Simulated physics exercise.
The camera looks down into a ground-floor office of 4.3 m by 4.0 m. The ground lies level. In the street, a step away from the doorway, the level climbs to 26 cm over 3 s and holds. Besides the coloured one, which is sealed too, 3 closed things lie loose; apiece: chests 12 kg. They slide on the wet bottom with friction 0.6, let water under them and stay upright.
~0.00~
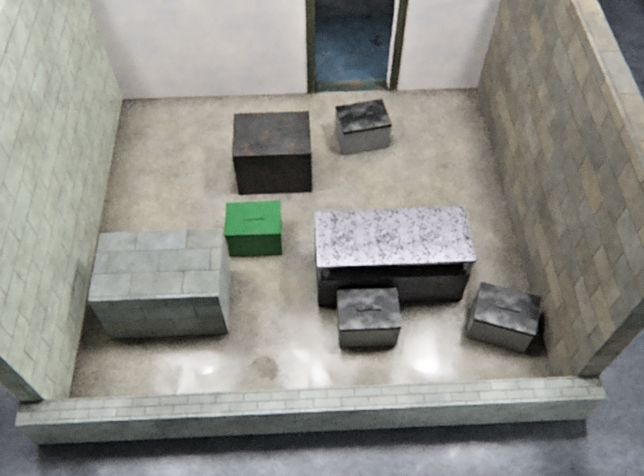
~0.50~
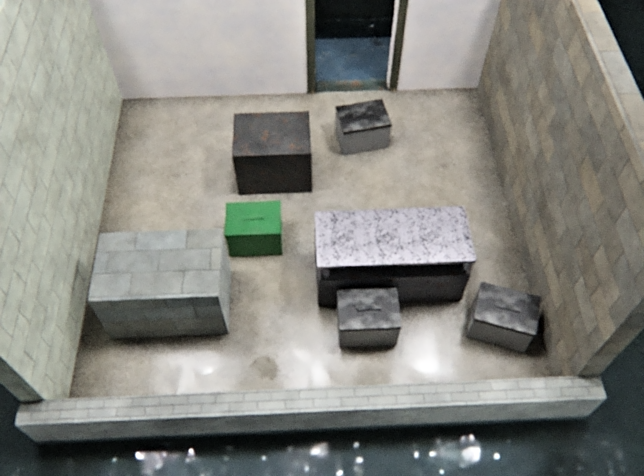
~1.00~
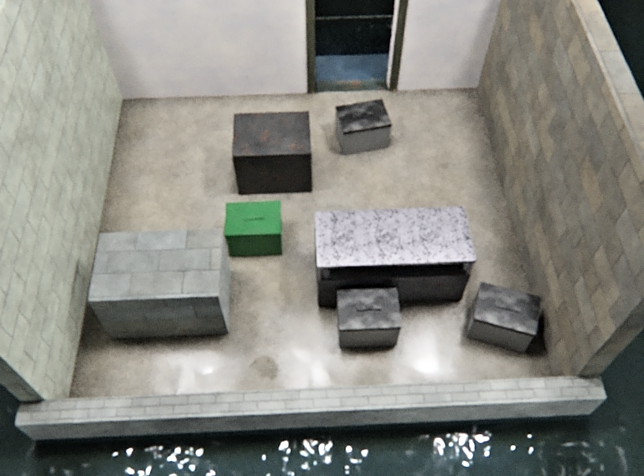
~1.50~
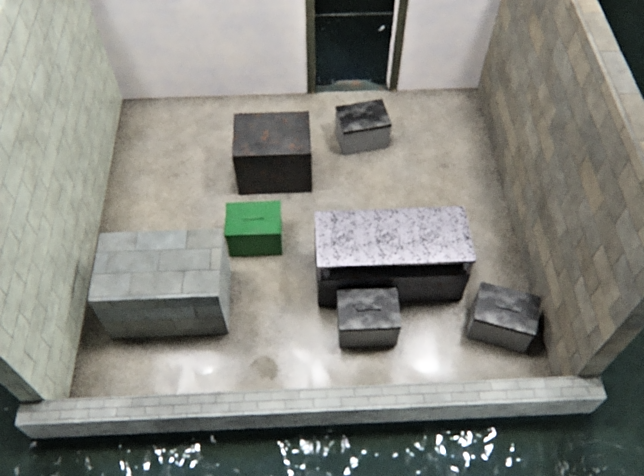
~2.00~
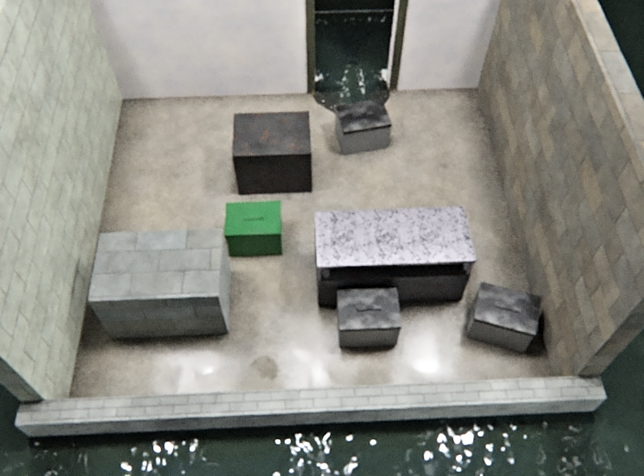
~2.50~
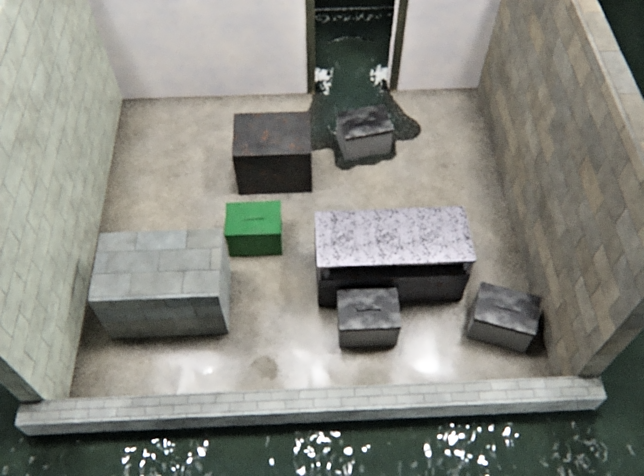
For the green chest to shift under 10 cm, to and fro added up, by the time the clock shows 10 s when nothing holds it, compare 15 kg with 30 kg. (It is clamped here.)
Verdict: Only the higher weight holds it.
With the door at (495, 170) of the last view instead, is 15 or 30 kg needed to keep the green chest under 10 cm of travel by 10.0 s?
In that case only the larger load is enough.
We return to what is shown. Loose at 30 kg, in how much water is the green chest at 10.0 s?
About 7 cm.
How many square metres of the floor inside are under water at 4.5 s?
Some 9.0 m2.
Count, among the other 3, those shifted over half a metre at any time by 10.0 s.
I count 3.
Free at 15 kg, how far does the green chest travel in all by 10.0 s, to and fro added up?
About 80 cm.
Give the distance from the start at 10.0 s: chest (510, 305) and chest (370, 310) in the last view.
In that order: 150 cm, 80 cm.
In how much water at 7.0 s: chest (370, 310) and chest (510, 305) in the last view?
Roughly 5 and 5 cm.
After 3.5 s the green chest would be 0 cm from its start with 15 kg and 0 cm from its start with 30 kg; 0 cm of water round it then.
After 4.5 s the green chest would be 0 cm from its start with 15 kg and 0 cm from its start with 30 kg; 2 cm of water round it then.
After 7.0 s the green chest would be 5 cm from its start with 15 kg and 0 cm from its start with 30 kg; 4 cm of water round it then.
After 10.0 s the green chest would be 77 cm from its start with 15 kg and 0 cm from its start with 30 kg; 7 cm of water round it then.
